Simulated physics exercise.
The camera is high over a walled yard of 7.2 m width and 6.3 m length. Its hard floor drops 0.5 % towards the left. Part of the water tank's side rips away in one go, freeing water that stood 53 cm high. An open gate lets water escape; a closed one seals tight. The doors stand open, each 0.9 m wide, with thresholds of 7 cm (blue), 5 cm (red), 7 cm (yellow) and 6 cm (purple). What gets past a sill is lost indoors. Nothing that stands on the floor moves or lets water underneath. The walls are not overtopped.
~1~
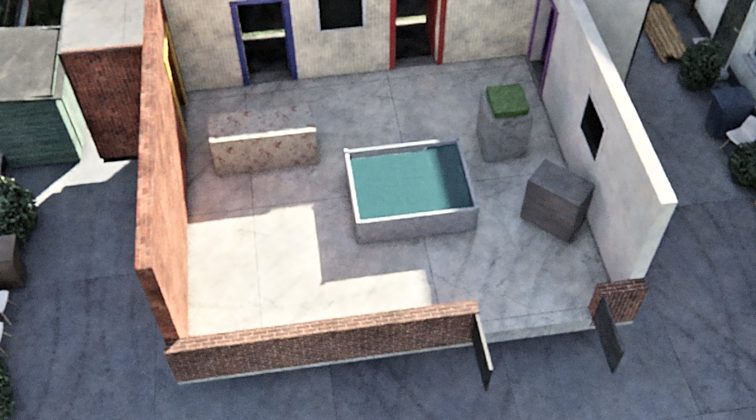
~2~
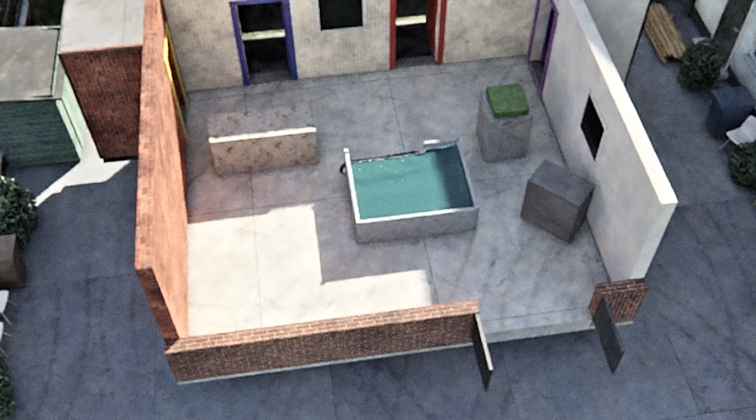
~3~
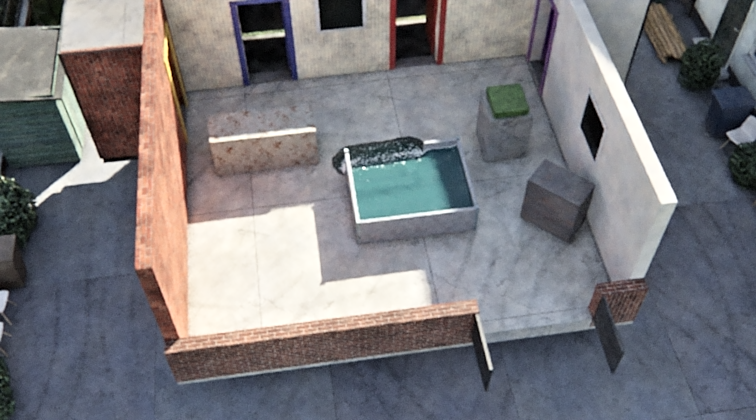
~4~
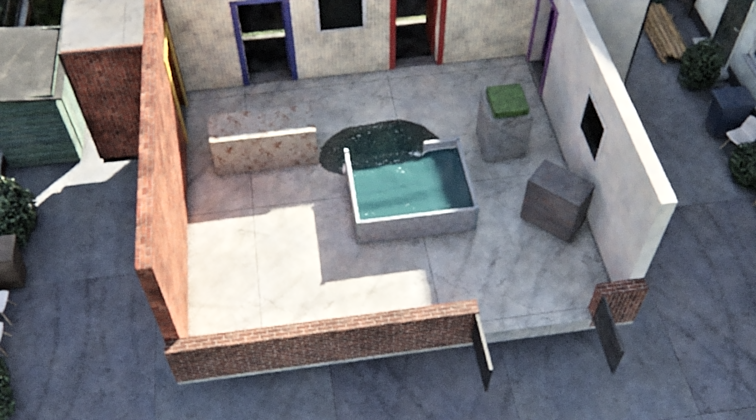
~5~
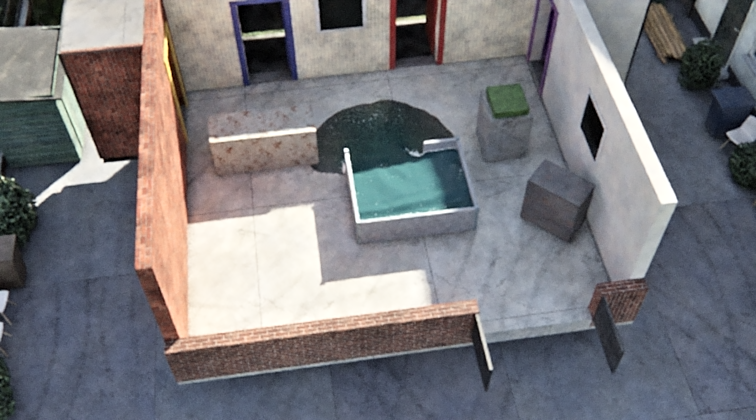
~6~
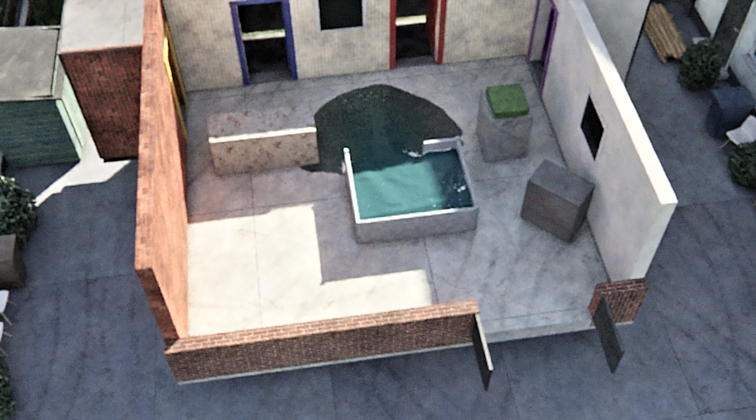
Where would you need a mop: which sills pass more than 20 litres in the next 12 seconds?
Within that time: At the blue door it exceeds the limit; at the red door it goes over the limit; at the yellow door it passes the limit; at the purple door it exceeds the limit.
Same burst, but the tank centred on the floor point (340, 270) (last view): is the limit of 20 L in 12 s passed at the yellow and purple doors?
Then: Yellow below, purple above.
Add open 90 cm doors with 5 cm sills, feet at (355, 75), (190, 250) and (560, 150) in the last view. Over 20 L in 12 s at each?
In turn: Above, not over, below.
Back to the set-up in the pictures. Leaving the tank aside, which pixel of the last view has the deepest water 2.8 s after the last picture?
Around (187, 97).
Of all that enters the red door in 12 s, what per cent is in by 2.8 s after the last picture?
Some 70 per cent by then.
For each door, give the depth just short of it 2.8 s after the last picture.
Depths in cm: Blue 11, red 12, yellow 17, purple 12.
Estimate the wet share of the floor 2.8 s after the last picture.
Some 35 per cent of it.
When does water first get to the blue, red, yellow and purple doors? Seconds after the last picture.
Blue 0.8 s, red 0.4 s, yellow 2.0 s, purple 2.2 s.
Then, 0.7 s after the last picture water covers 20 % of the floor and is deepest (26 cm) near (351, 79); blue door not reached, red door 12 cm at the sill, 4 L in, yellow door not reached, purple door not reached.
Then, 1.5 s after the last picture water covers 25 % of the floor and is deepest (29 cm) near (317, 82); blue door 16 cm at the sill, 13 L in, red door 16 cm at the sill, 46 L in, yellow door not reached, purple door not reached.
Then, 2.8 s after the last picture water covers 35 % of the floor and is deepest (22 cm) near (187, 97); blue door 11 cm at the sill, 43 L in, red door 12 cm at the sill, 97 L in, yellow door 17 cm at the sill, 18 L in, purple door 12 cm at the sill, 4 L in.
Then, 6.3 s after the last picture water covers 60 % of the floor and is deepest (12 cm) near (574, 212); blue door 6 cm at the sill, 54 L in, red door 6 cm at the sill, 132 L in, yellow door 11 cm at the sill, 104 L in, purple door 8 cm at the sill, 55 L in.
Then, 11.3 s after the last picture water covers 80 % of the floor and is deepest (7 cm) near (187, 128); blue door 6 cm at the sill, 55 L in, red door 4 cm at the sill, 134 L in, yellow door 7 cm at the sill, 122 L in, purple door 4 cm at the sill, 60 L in.
